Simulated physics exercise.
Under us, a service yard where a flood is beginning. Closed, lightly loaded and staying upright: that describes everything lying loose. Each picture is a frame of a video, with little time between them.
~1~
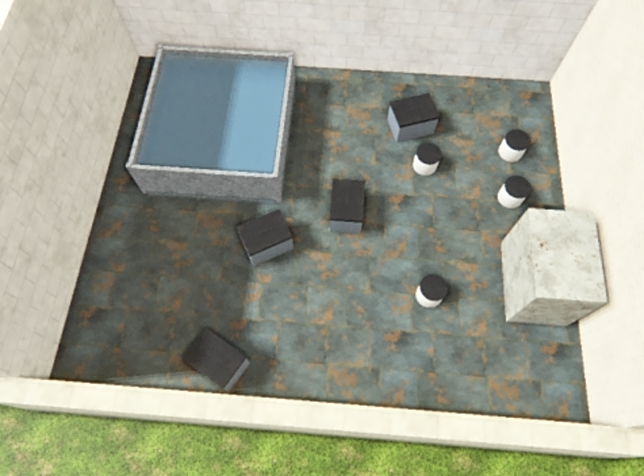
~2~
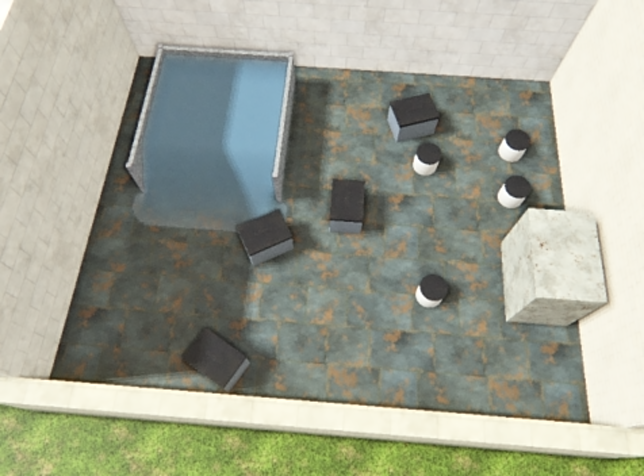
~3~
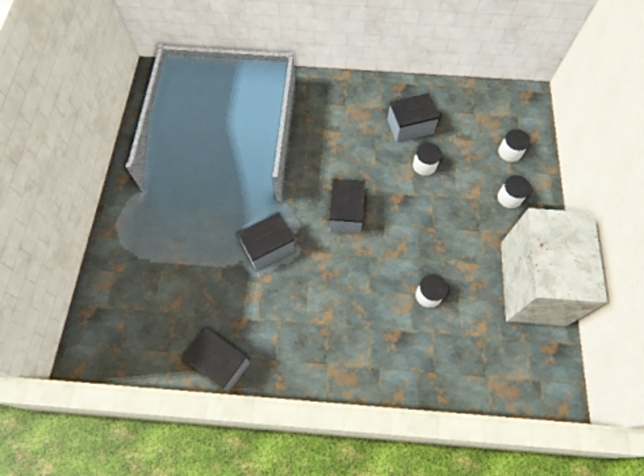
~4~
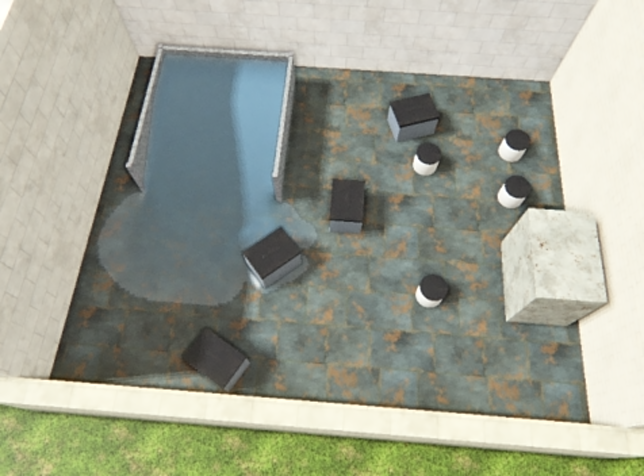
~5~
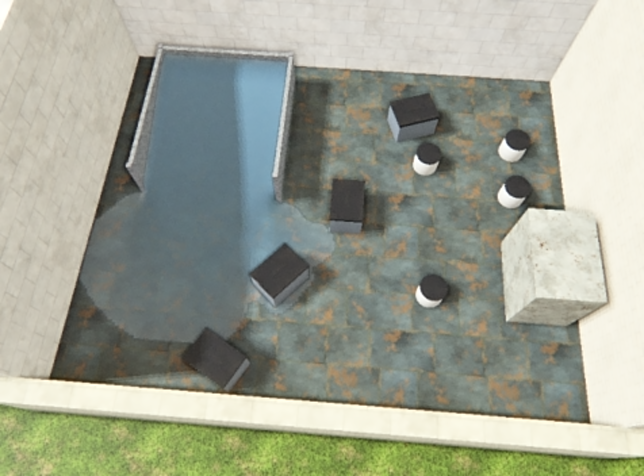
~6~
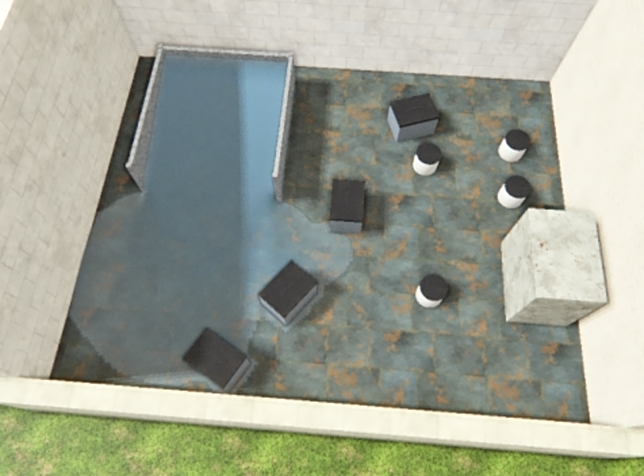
A walled yard with mottled grey-green and rust tiles, edged by grass, is seen from high above by a still camera. A pale-rimmed tank of blue water stands at upper left, with dark-topped grey boxes around the middle and lower left, and white, black-topped drums and a pale block at right. The tank's front opens, water spreads across the floor, and the nearest box turns and slides a little toward the lower right.
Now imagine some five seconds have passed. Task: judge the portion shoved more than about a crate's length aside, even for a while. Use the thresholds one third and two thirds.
I'd put it between one third and two thirds.
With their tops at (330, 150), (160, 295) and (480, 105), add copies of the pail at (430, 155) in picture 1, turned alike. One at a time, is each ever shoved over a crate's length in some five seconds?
So, in order, the copies go nowhere much, a long way, nowhere much.
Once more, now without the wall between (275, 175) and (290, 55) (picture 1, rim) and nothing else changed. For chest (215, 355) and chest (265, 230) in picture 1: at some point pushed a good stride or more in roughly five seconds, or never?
The first one didn't get there, while the second didn't get there.
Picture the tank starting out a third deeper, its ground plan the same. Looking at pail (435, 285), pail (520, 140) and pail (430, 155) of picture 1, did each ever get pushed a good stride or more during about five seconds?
Taking each in turn, the answer is did it, came up short, came up short.
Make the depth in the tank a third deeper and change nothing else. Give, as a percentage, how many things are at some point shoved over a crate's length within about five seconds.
About 50 %.
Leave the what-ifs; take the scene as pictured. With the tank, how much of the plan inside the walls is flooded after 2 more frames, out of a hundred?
35 %.
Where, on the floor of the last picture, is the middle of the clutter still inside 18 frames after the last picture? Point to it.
The average lies close to (452, 228).
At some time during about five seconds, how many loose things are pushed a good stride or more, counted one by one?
3.
A moment on, 1 of 8 are well off their spots; 0 afloat.
Next, 2 of 8 are well off their spots; 1 afloat.
Later, 2 of 8 are well off their spots; 2 afloat.
In the end, 3 of 8 are well off their spots, and 3 have been at some point; 3 afloat.
